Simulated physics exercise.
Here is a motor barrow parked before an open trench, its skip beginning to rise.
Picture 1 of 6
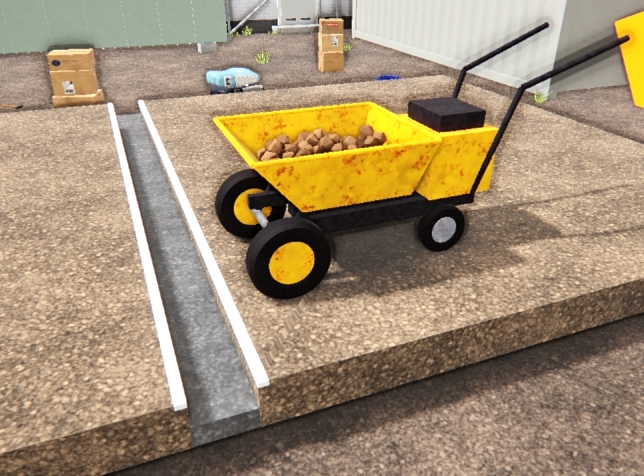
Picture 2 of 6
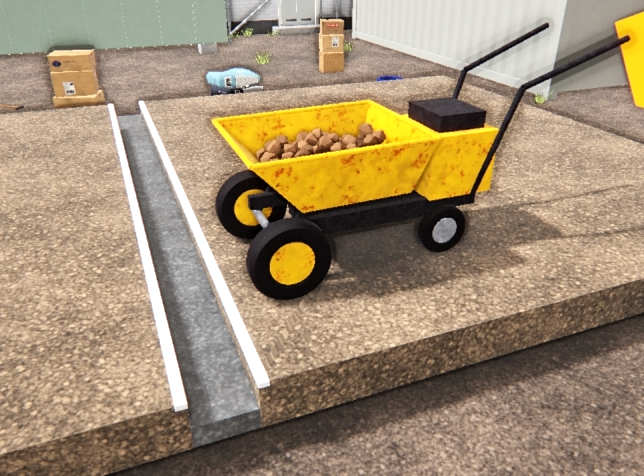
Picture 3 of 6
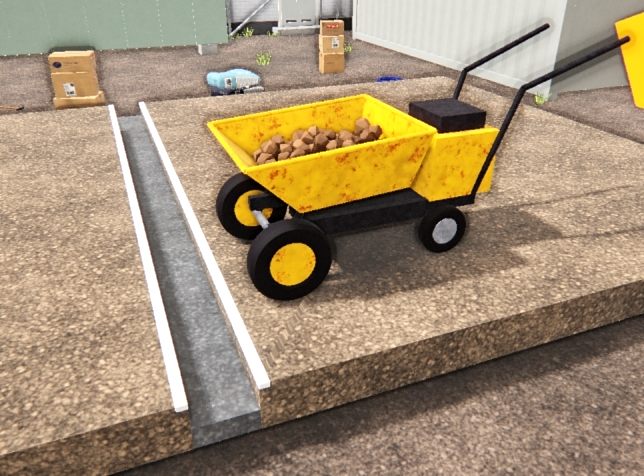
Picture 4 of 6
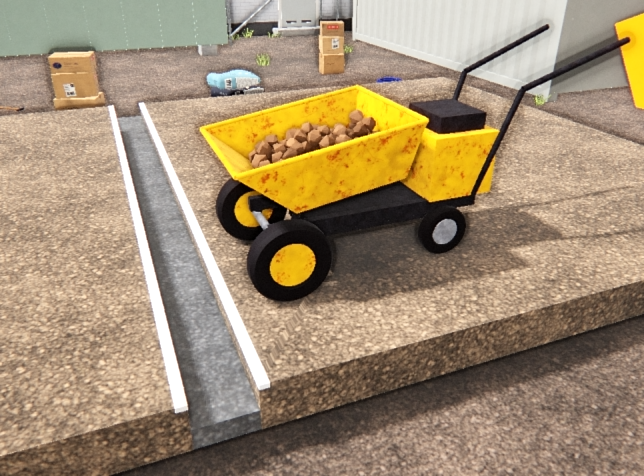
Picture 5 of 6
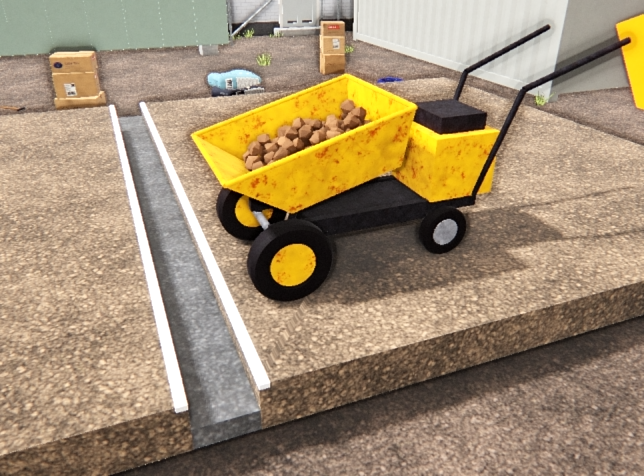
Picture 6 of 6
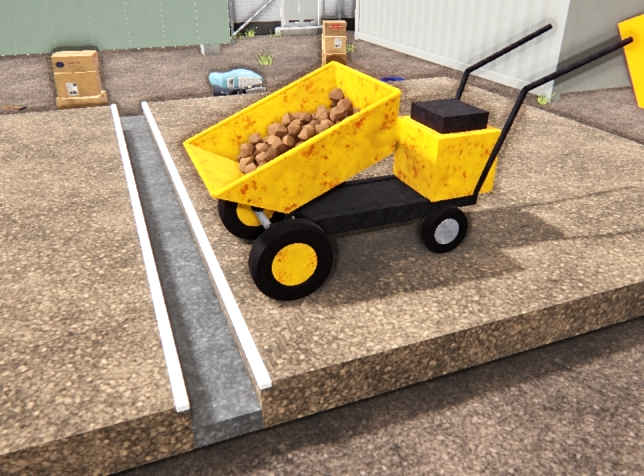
On a gravelly slab in a yard, a yellow motor barrow loaded with brown clods stands beside a narrow grey trench edged in white. Its skip, nearly level at first, tilts steadily toward the left, the back rising and the front lip lowering, while the wheels and handles stay still.
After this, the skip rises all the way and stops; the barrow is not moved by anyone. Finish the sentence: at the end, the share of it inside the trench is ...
... below half.
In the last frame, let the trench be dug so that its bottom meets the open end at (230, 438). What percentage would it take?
Estimate: Approx. 20 in a hundred.
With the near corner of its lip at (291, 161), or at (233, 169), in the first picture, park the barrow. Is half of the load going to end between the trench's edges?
At the first place most of it, at the second under half.
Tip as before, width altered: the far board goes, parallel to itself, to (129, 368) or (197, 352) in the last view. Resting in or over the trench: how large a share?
In order: Some 70 per cent, then some 0 per cent.
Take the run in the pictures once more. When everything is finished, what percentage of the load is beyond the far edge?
I'd estimate about 80 per cent of the load.
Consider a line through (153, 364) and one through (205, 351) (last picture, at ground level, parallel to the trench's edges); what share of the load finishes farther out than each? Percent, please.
Around 60 in a hundred for the first, 90 in a hundred for the second.
Just after the last frame, skip tipped steeply; every one in the skip.
A moment on, skip tipped right over; roughly a third in the skip; about a tenth in or heaped over the trench; roughly half beyond it.
Further on, skip tipped right over; about a tenth in the skip; roughly a quarter in or heaped over the trench; the larger part beyond it.
When it is over, skip tipped right over; just a few in the skip; roughly a quarter in or heaped over the trench; the larger part beyond it.
